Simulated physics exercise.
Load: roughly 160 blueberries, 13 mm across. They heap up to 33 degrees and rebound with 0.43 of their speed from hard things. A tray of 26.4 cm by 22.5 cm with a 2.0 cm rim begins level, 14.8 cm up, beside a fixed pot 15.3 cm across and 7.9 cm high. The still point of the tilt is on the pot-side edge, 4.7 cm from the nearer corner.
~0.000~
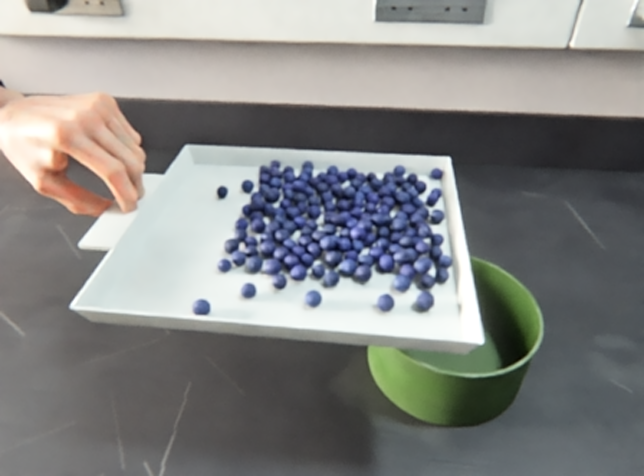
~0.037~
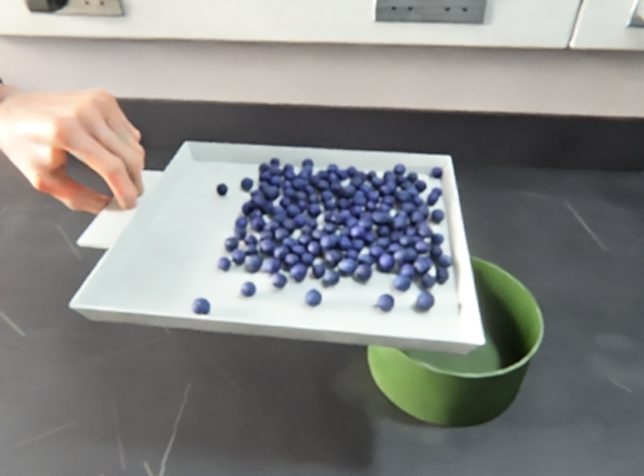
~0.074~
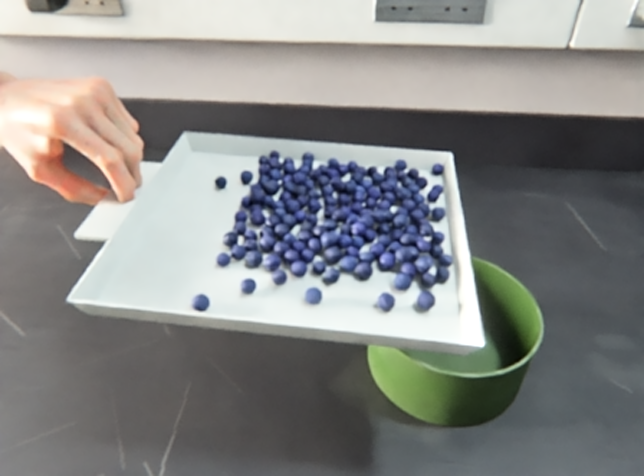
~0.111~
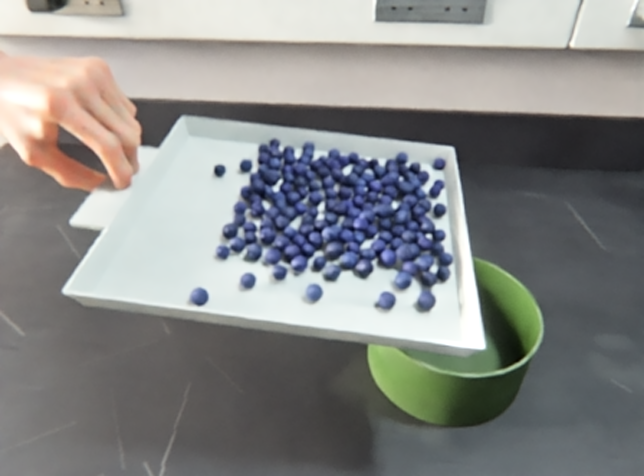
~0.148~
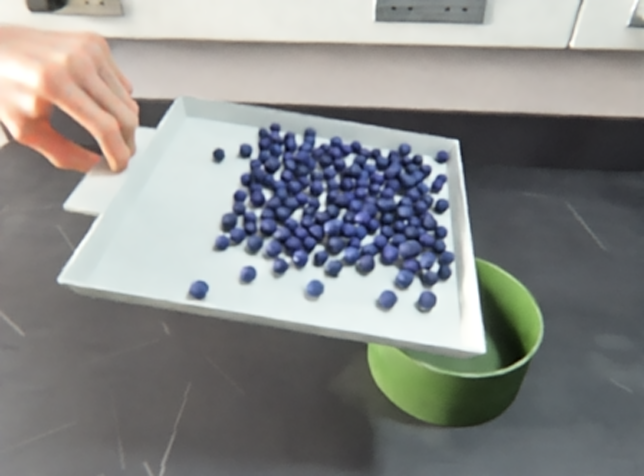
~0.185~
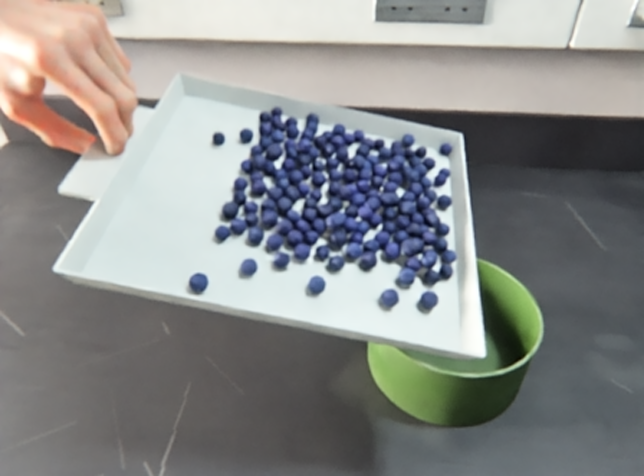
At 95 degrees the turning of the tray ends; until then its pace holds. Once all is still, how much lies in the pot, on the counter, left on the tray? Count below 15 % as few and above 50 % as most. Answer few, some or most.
In the pot: Few; on the counter: Most; left on the tray: Few.
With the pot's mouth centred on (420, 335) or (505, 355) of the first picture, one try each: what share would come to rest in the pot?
About 10 and 50 per cent.
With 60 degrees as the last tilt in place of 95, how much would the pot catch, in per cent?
In that case some 0 per cent.
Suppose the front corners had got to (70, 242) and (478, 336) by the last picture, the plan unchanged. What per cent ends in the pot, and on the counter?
Pot 45, counter 55.
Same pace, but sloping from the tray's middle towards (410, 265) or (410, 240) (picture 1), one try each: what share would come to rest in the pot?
Some 20 and 55 per cent.
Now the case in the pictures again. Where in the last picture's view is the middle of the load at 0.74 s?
Around (477, 305).
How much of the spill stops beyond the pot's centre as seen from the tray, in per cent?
Roughly 70 per cent.
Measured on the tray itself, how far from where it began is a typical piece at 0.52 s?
Some 6 cm.
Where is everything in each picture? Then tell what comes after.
The first picture shows tray tilt 0 degrees, front corners at (84, 301) and (472, 333); middle of the pieces at (345, 218); pot at (455, 306).
The second picture shows tray tilt 1 degrees, front corners at (83, 300) and (472, 334); middle of the pieces at (345, 217).
The third picture shows tray tilt 3 degrees, front corners at (81, 294) and (472, 335); middle of the pieces at (345, 213).
The fourth picture shows tray tilt 6 degrees, front corners at (77, 286) and (473, 338), lowest corner right front; middle of the pieces at (346, 207).
The fifth picture shows tray tilt 10 degrees, front corners at (73, 275) and (474, 342), lowest corner right front; middle of the pieces at (348, 199).
The sixth picture shows tray tilt 15 degrees, front corners at (69, 264) and (474, 345), lowest corner right front; middle of the pieces at (350, 191); pot at (455, 306). The tray's pace is about 120 degrees a second.
Then, at 0.52 s, tilt 54 degrees; the tray holds 100 %, the pot 0 %.
Then, at 0.74 s, tilt 80 degrees; the tray holds 80 %, the pot 0 %.
Then, at 1.08 s, tilt 95 degrees; the tray holds 0 %, the pot 0 %.
In the end, at 1.8 s, pot 0 %, counter 100 %, tray 0 %.
